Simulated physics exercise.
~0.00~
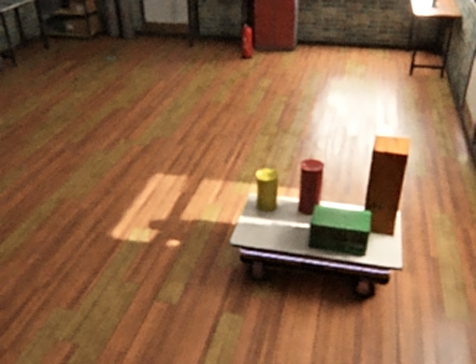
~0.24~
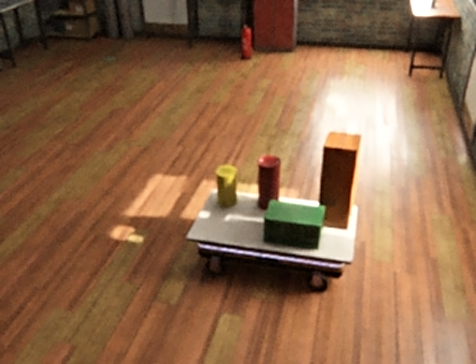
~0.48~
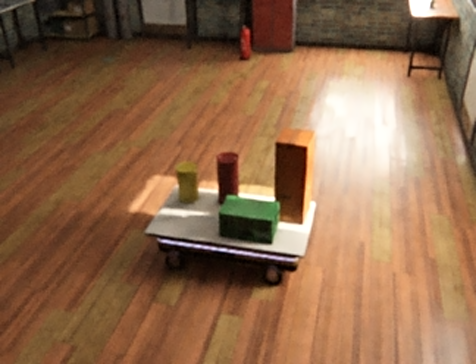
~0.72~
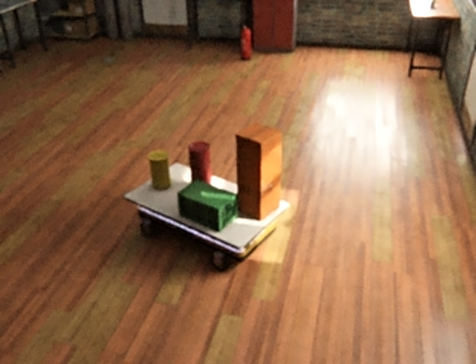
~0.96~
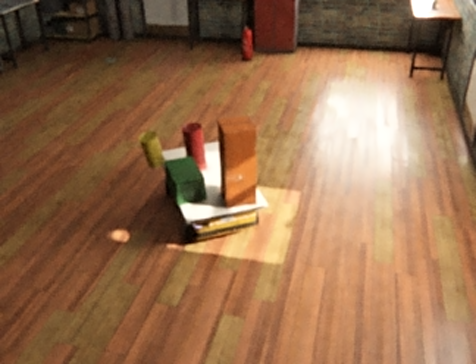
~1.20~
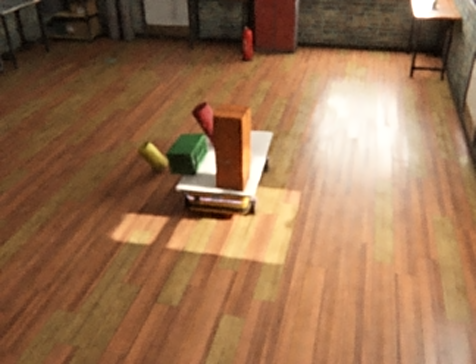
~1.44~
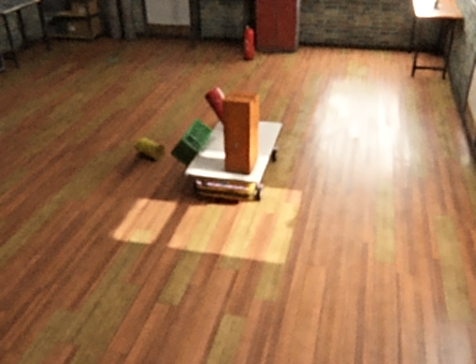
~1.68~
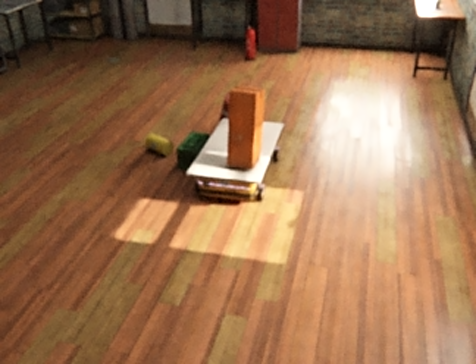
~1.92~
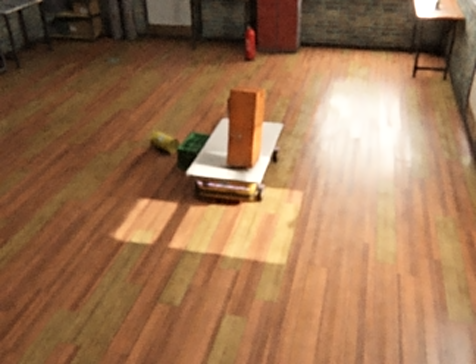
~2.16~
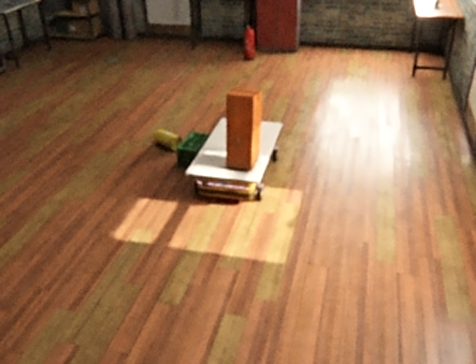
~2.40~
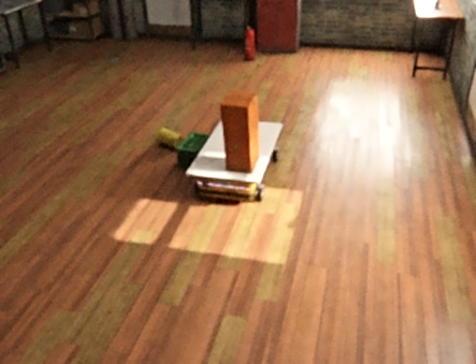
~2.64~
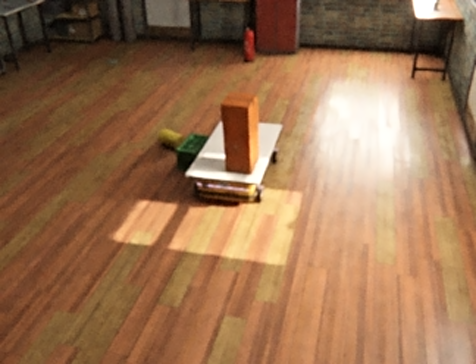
A flat powered cart with a pale deck rolls across the sunlit wooden floor of a brick-walled room, seen from above, carrying a tall orange box at the right, a green crate in front, and red and yellow canisters behind. It travels left, then curves away toward the back of the room. As it turns, the yellow canister tips off the left side and lands on the floor. The green crate tumbles off next, and the red canister topples over the far left edge. The cart stops, and the orange box rocks slightly but stays standing on the deck, with the crate and yellow canister lying beside it.
